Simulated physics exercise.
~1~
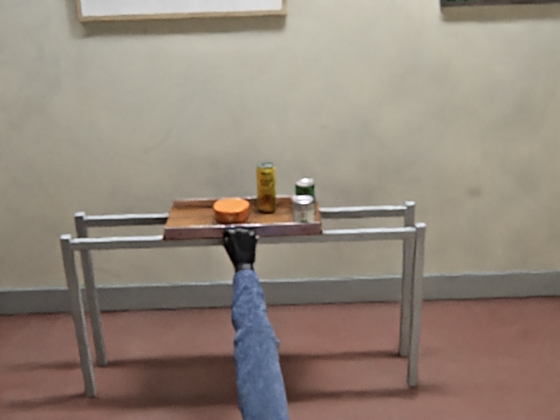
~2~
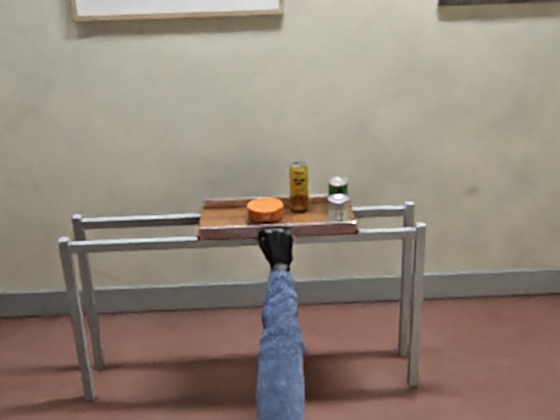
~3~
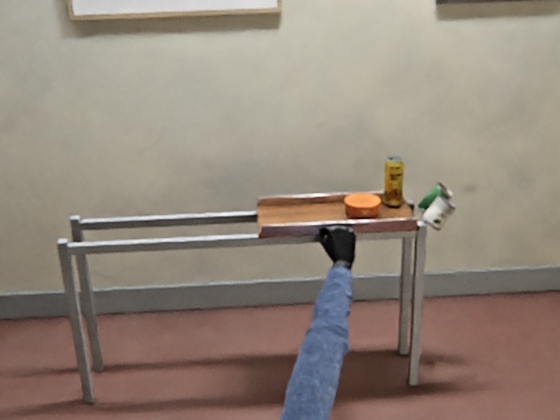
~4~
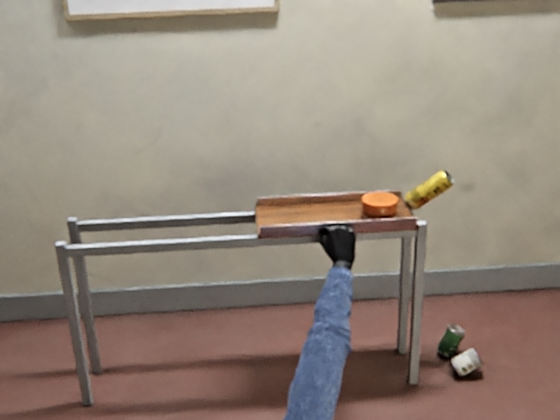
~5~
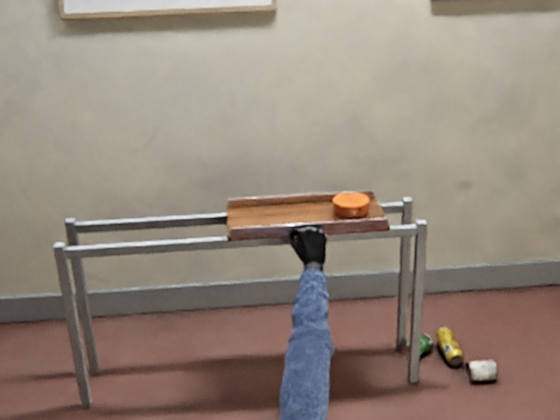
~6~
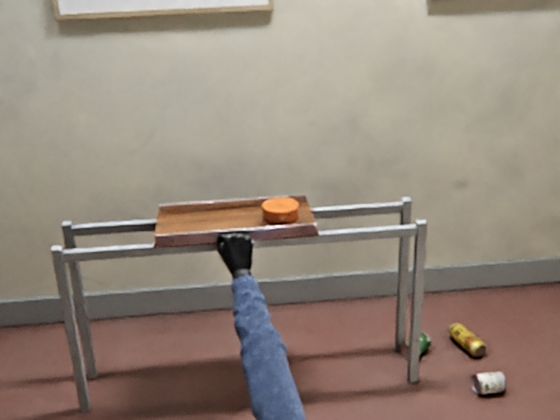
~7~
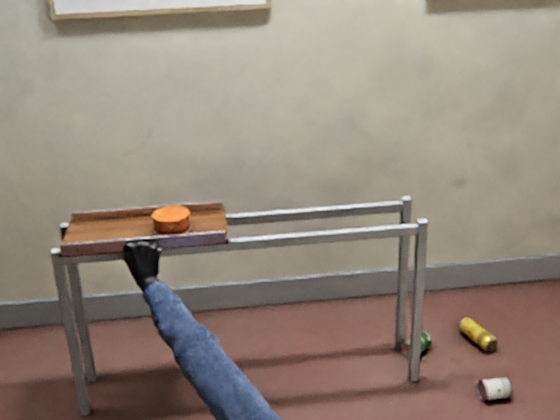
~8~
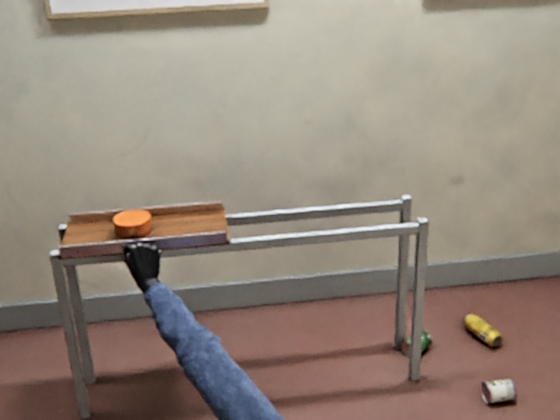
In a plain room, a gloved hand slid a wooden tray right along metal rails until two tins and a yellow can toppled off onto the floor, then pulled it to the left end, with only the orange tub still aboard.
